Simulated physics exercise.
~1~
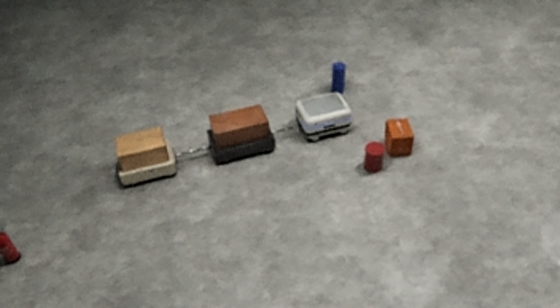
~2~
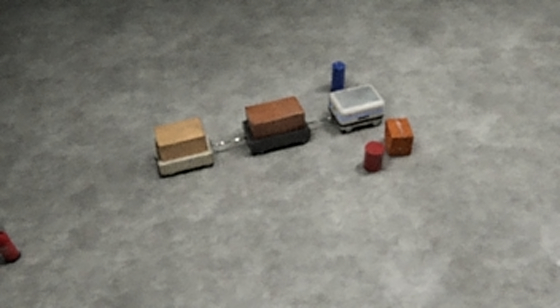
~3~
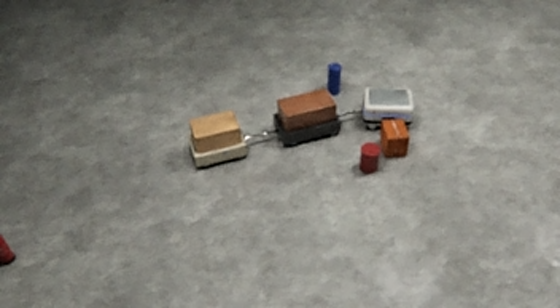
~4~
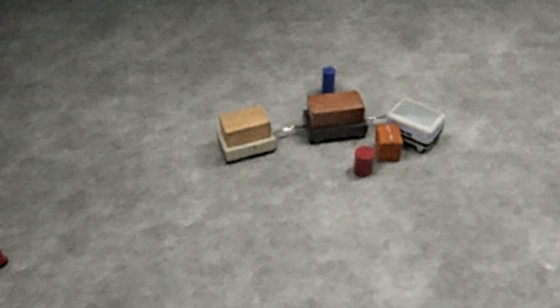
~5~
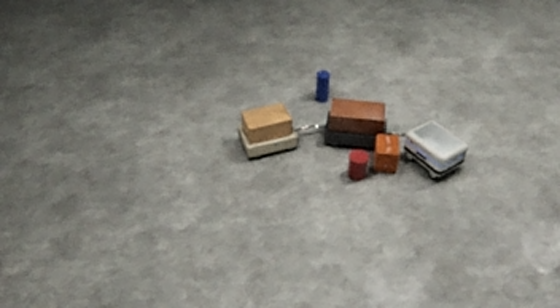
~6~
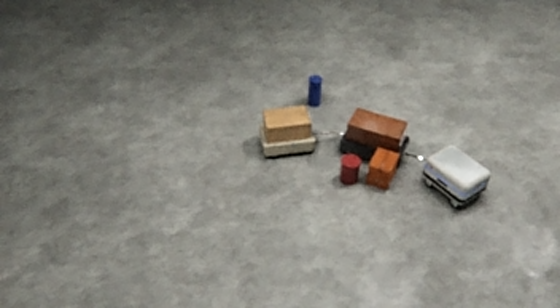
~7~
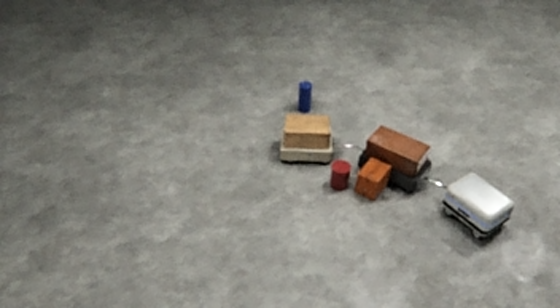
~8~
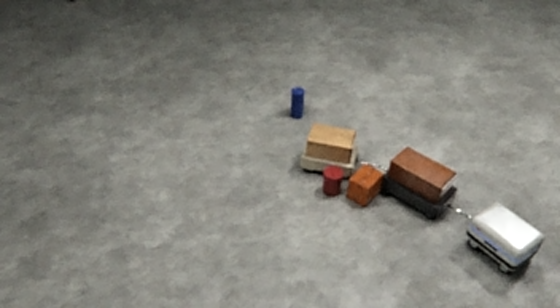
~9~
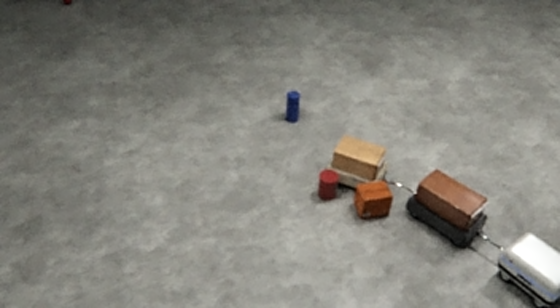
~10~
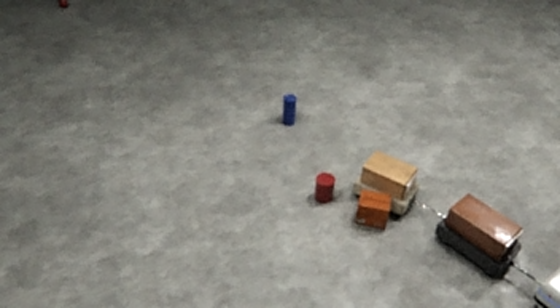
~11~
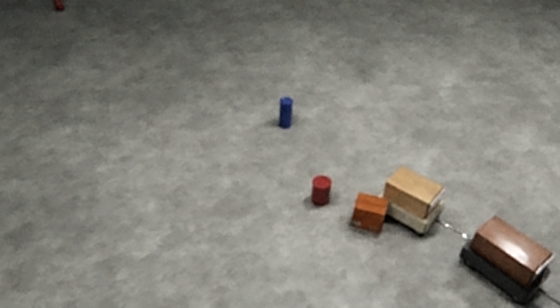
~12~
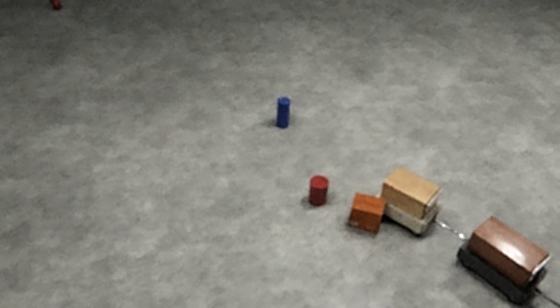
A small white tug pulls two carts, the first with a brown load and the second with a tan one, across a mottled grey floor seen from above at an angle. A blue canister stands behind the train's path, with a red pail and an orange box in front. The train heads right, then the tug bends toward the lower right around the box. The carts follow, cutting close, and the box is pushed along, still upright. The tug leaves view and the carts stop, the box beside the tan-loaded cart, the pail and canister still standing in place.
